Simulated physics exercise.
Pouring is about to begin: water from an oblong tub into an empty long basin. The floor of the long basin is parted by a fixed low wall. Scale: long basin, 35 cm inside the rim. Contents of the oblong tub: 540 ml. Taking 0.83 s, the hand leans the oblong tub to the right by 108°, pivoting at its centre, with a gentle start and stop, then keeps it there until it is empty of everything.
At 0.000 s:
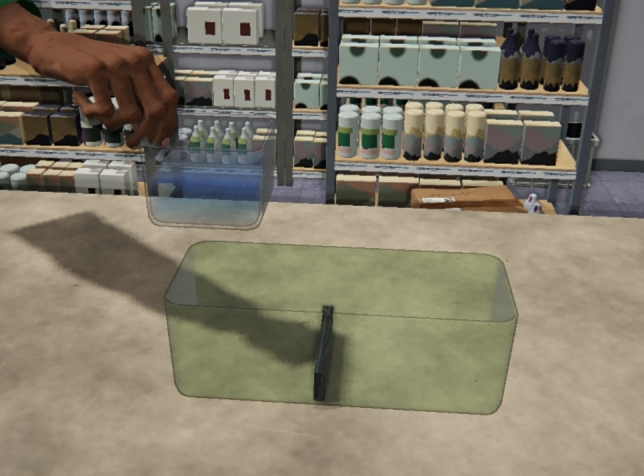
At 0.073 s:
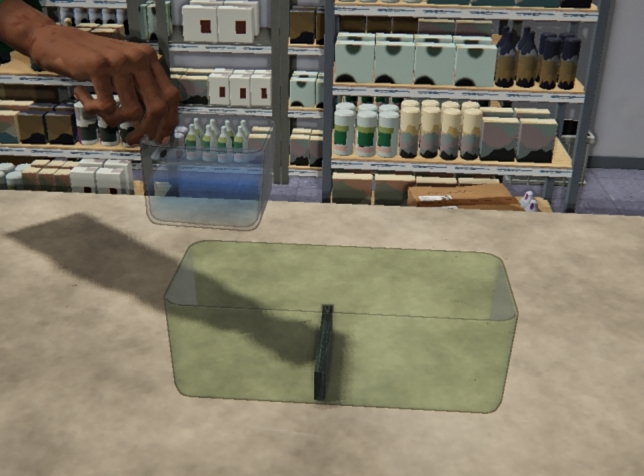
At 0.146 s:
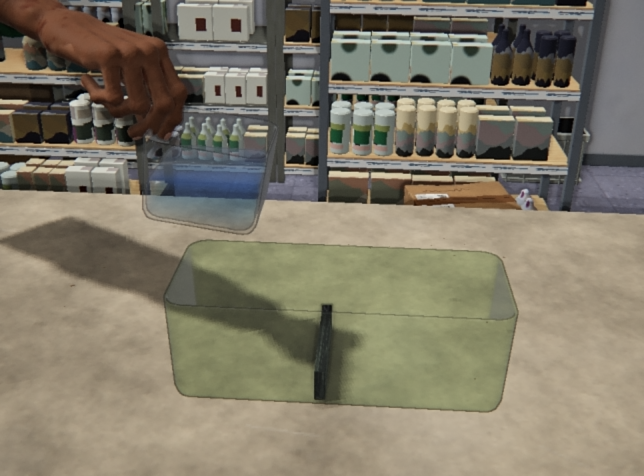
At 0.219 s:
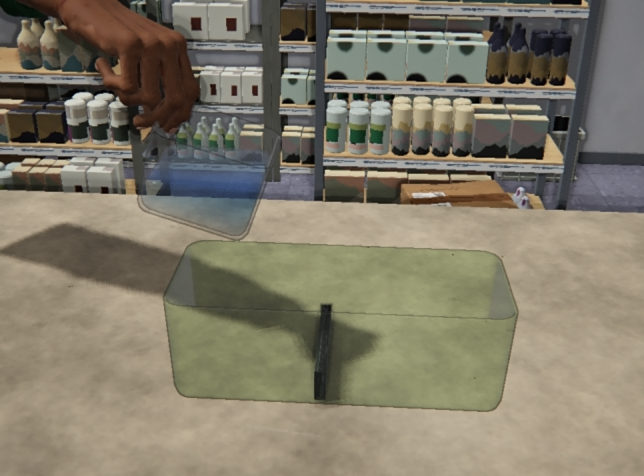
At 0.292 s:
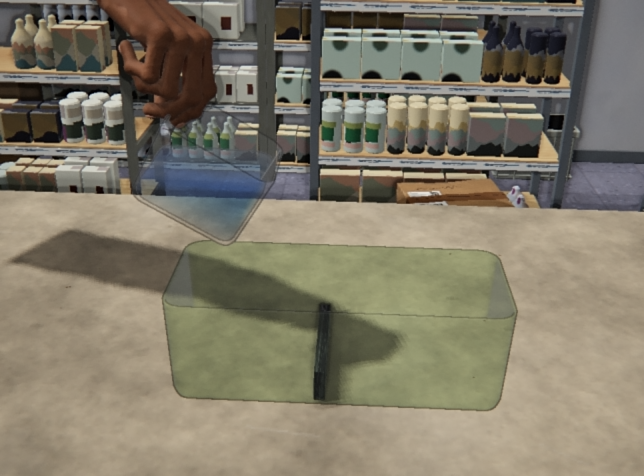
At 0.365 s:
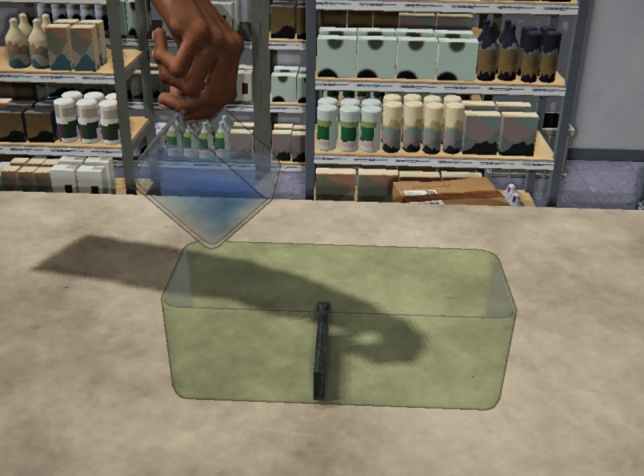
A hand held a clear tub of blue water above a counter and gradually leaned it to the right, beside a long, empty green basin with a dark divider, with store shelves behind.
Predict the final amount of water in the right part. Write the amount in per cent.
The right part ends with roughly 41 per cent.
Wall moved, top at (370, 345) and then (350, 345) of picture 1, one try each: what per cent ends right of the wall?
15 then 10 %.
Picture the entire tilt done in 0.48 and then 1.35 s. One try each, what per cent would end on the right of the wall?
Try 1: 20 %; try 2: 50 %.
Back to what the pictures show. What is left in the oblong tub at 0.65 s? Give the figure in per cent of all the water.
About 34 per cent.
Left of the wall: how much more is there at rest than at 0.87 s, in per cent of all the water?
Roughly 14 per cent.
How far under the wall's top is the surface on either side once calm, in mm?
The left comes to roughly 22 mm and the right to roughly 30 mm.
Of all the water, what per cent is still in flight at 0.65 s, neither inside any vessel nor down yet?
About 30 per cent.
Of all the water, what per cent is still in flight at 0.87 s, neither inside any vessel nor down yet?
About 8 % of the total.
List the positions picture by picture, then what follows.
In the first picture, it leans 0°; its right rim is at (268, 135); the water meets the walls at (161, 162) and (267, 166); the long basin's rim runs from (178, 272) to (509, 288); the wall's top is at (324, 338).
In the second picture, it leans 2°; its right rim is at (269, 137); the water meets the walls at (160, 161) and (267, 165).
In the third picture, it leans 8°; its right rim is at (272, 143); the water meets the walls at (159, 160) and (266, 165).
In the fourth picture, it leans 18°; its right rim is at (276, 153); the water meets the walls at (157, 161) and (268, 167).
In the fifth picture, it leans 30°; its right rim is at (277, 167); the water meets the walls at (151, 160) and (270, 169).
In the sixth picture, it leans 44°; its right rim is at (275, 182); the water meets the walls at (145, 157) and (277, 172).
By 0.65 s the tilt is 97° and 34 per cent is still to pour, 16 is left of the wall and 21 right of it.
By 0.87 s the tilt is 108° and 7 per cent is still to pour, 45 is left of the wall and 39 right of it.
By 1.09 s the tilt is 108° and 0 per cent is still to pour, 58 is left of the wall and 41 right of it.
By 1.33 s the tilt is 108° and 0 per cent is still to pour, 58 is left of the wall and 41 right of it.
At rest 58 per cent lies left of the wall, 41 right of it and 1 outside.
